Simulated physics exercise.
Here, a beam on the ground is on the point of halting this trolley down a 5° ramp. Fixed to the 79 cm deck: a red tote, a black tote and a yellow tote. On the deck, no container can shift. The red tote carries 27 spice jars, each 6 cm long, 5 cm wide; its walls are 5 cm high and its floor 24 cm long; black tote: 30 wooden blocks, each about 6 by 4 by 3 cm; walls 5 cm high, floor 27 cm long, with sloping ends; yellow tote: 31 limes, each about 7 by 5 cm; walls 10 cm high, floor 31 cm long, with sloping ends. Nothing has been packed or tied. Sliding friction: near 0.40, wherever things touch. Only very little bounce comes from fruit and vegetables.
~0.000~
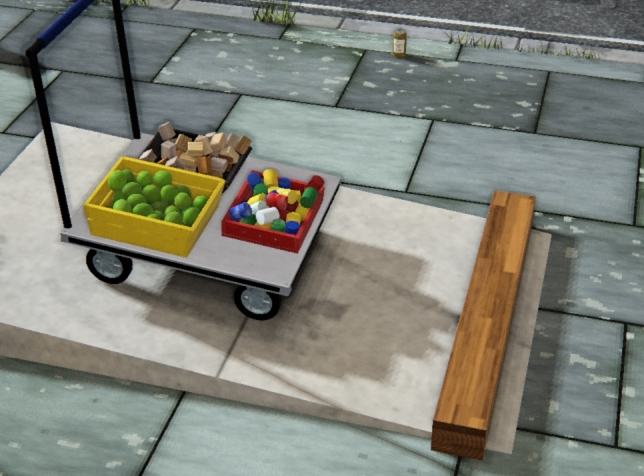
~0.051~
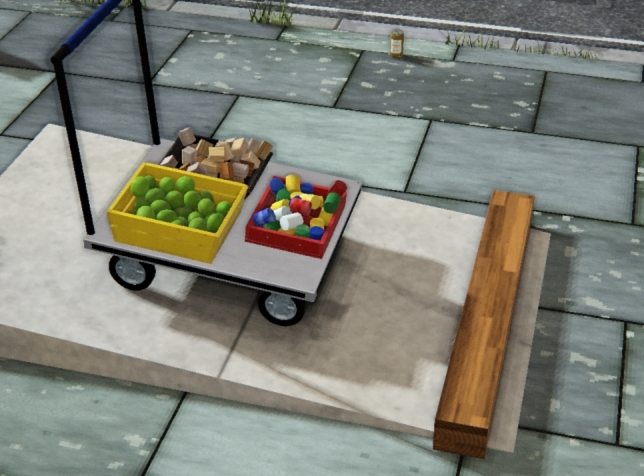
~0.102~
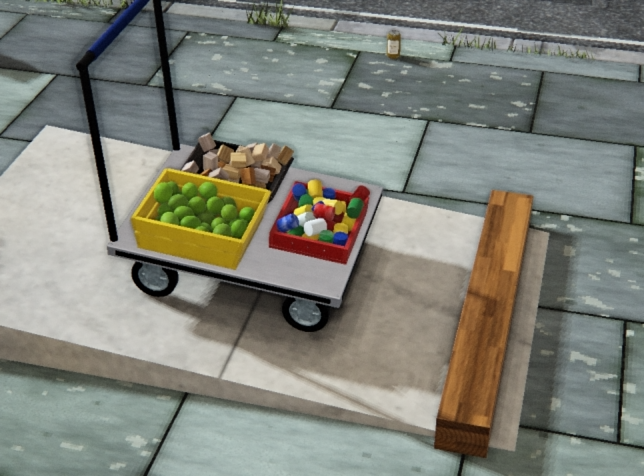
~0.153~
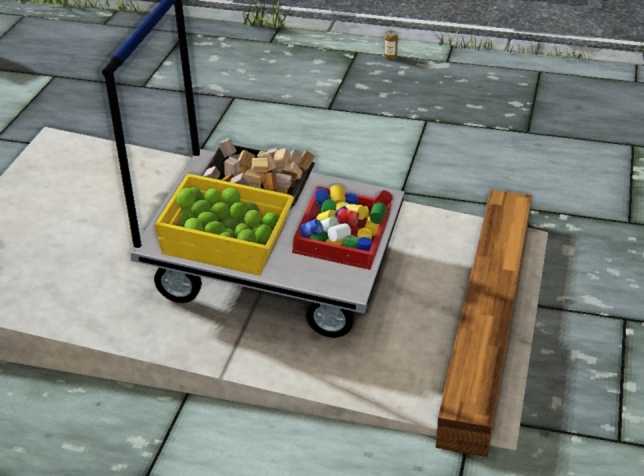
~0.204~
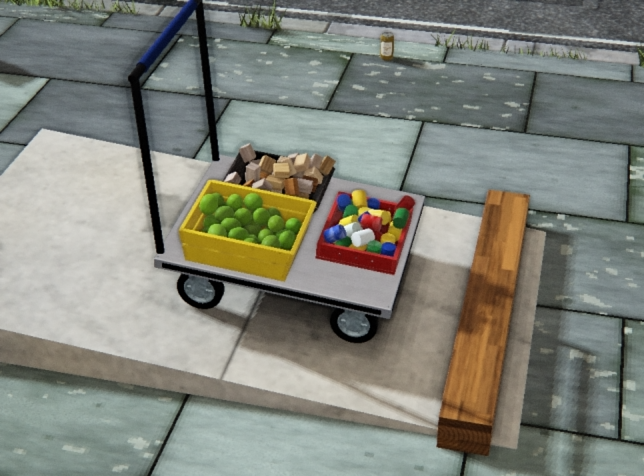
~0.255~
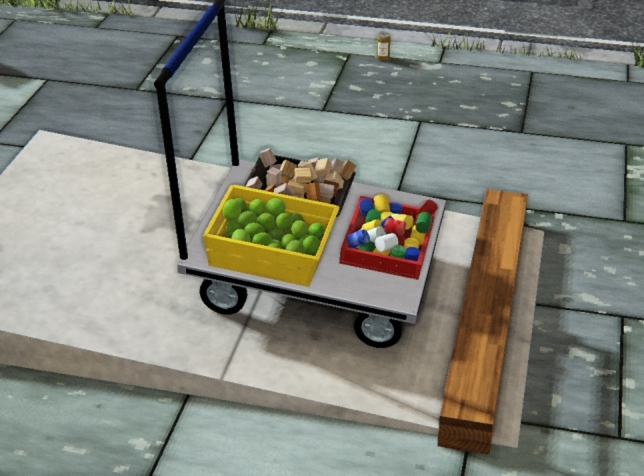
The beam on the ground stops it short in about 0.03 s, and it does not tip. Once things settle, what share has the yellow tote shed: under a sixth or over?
The spill is smaller than a sixth.
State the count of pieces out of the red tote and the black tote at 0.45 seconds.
Estimated count: Red tote around 2, black tote around 2.
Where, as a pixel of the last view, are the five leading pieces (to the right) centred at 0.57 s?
They are centred near (525, 249).
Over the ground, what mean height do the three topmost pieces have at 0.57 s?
About 44 cm up.
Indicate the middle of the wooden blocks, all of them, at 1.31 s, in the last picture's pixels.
Their middle is at about (376, 200).
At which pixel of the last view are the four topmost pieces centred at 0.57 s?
Their mean place is near (433, 212) in the last picture.
After 0.35 s, the wheels strike.
After 0.45 s, 2 of 27 out of the red tote, 2 of 30 out of the black tote and 0 of 31 out of the yellow tote.
After 0.57 s, 4 of 27 out of the red tote, 8 of 30 out of the black tote and 0 of 31 out of the yellow tote.
After 0.80 s, 8 of 27 out of the red tote, 10 of 30 out of the black tote and 0 of 31 out of the yellow tote.
Outcome (at 1.31 s), 8 of 27 out of the red tote, 10 of 30 out of the black tote and 0 of 31 out of the yellow tote. Asked share, 0 of 31, 0 per cent.
